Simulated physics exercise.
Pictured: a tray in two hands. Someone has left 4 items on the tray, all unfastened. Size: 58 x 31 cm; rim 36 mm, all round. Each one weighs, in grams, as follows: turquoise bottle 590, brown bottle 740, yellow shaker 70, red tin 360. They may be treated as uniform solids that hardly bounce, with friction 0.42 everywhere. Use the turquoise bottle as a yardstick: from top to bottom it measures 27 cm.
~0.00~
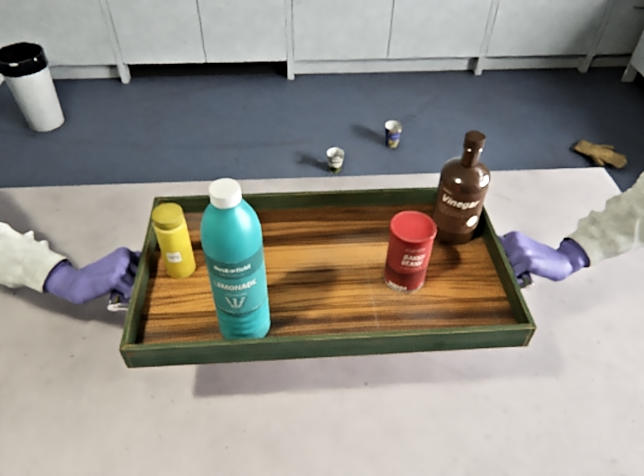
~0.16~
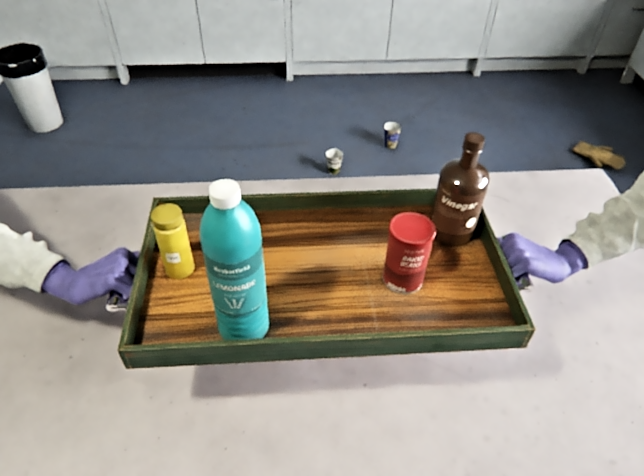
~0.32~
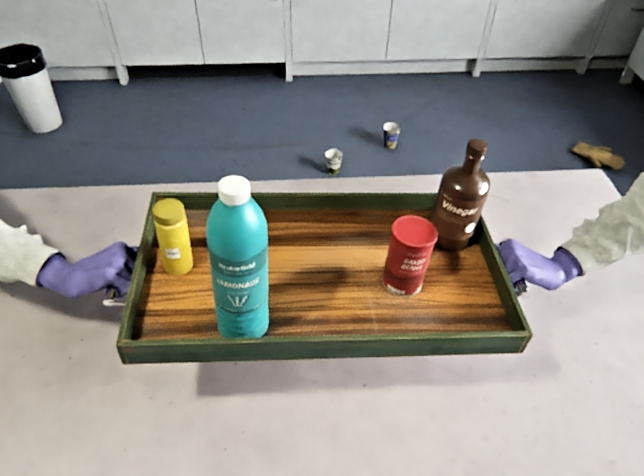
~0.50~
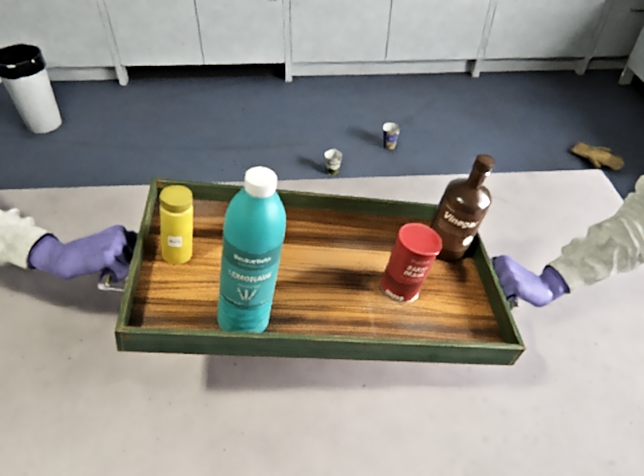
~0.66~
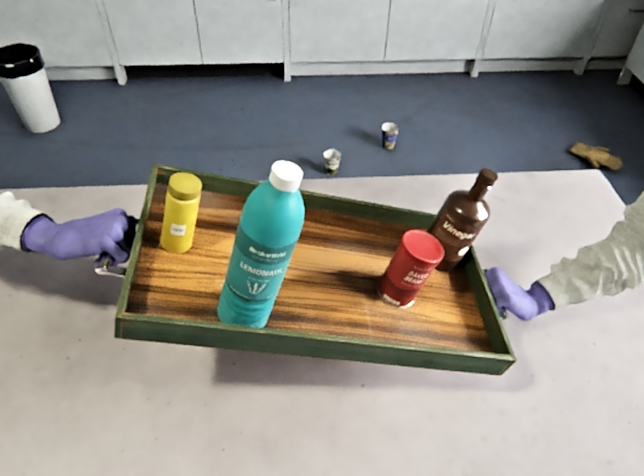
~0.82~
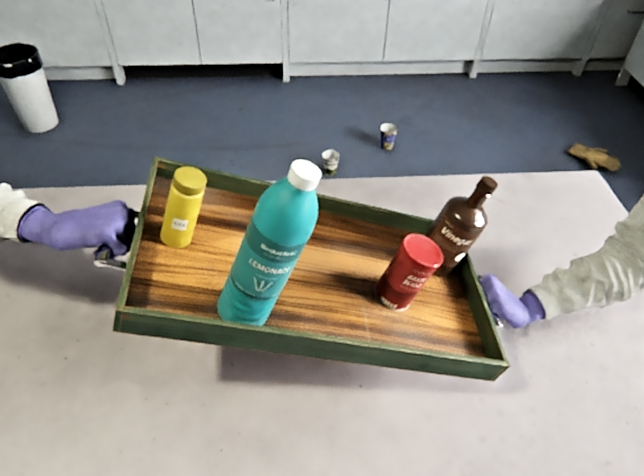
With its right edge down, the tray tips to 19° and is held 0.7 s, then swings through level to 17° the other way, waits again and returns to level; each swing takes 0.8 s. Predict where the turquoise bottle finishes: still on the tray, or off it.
On the tray.
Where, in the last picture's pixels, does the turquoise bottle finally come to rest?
It ends up at about (427, 303).
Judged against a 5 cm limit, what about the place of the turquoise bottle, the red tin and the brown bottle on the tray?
Here is how it goes: The turquoise bottle moves off; next, the red tin remains near its start; last, the brown bottle remains near its start.
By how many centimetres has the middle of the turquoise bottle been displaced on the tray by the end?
Some 30 cm.
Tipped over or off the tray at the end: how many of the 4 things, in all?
Count: 2.
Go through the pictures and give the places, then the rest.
In the first frame, tray level; turquoise bottle (236, 266); brown bottle (462, 187).
In the second frame, tray level; red tin (407, 254); brown bottle (461, 188).
In the third frame, tray at 3°, right edge down; yellow shaker (174, 238); red tin (408, 257).
In the fourth frame, tray at 10°, right edge down; brown bottle (463, 206); yellow shaker (177, 226).
In the fifth frame, tray at 16°, right edge down; red tin (409, 270); brown bottle (462, 218).
In the sixth frame, tray at 19°, right edge down; turquoise bottle (270, 249); yellow shaker (183, 209).
By 1.22 s, tray at 19°, right edge down; turquoise bottle rocked 68° off its seat near (361, 292); yellow shaker rocked 23° off its seat.
By 1.52 s, tray at 19°, right edge down; turquoise bottle on its side near (424, 324); yellow shaker on its side.
By 2.22 s, tray at 13°, left edge down; turquoise bottle on its side near (422, 289); yellow shaker on its side.
When it is over (4.4 s), lying over on the tray, turquoise bottle and yellow shaker; the other 2 within 5 cm of the start. In the last view, turquoise bottle near (427, 303).
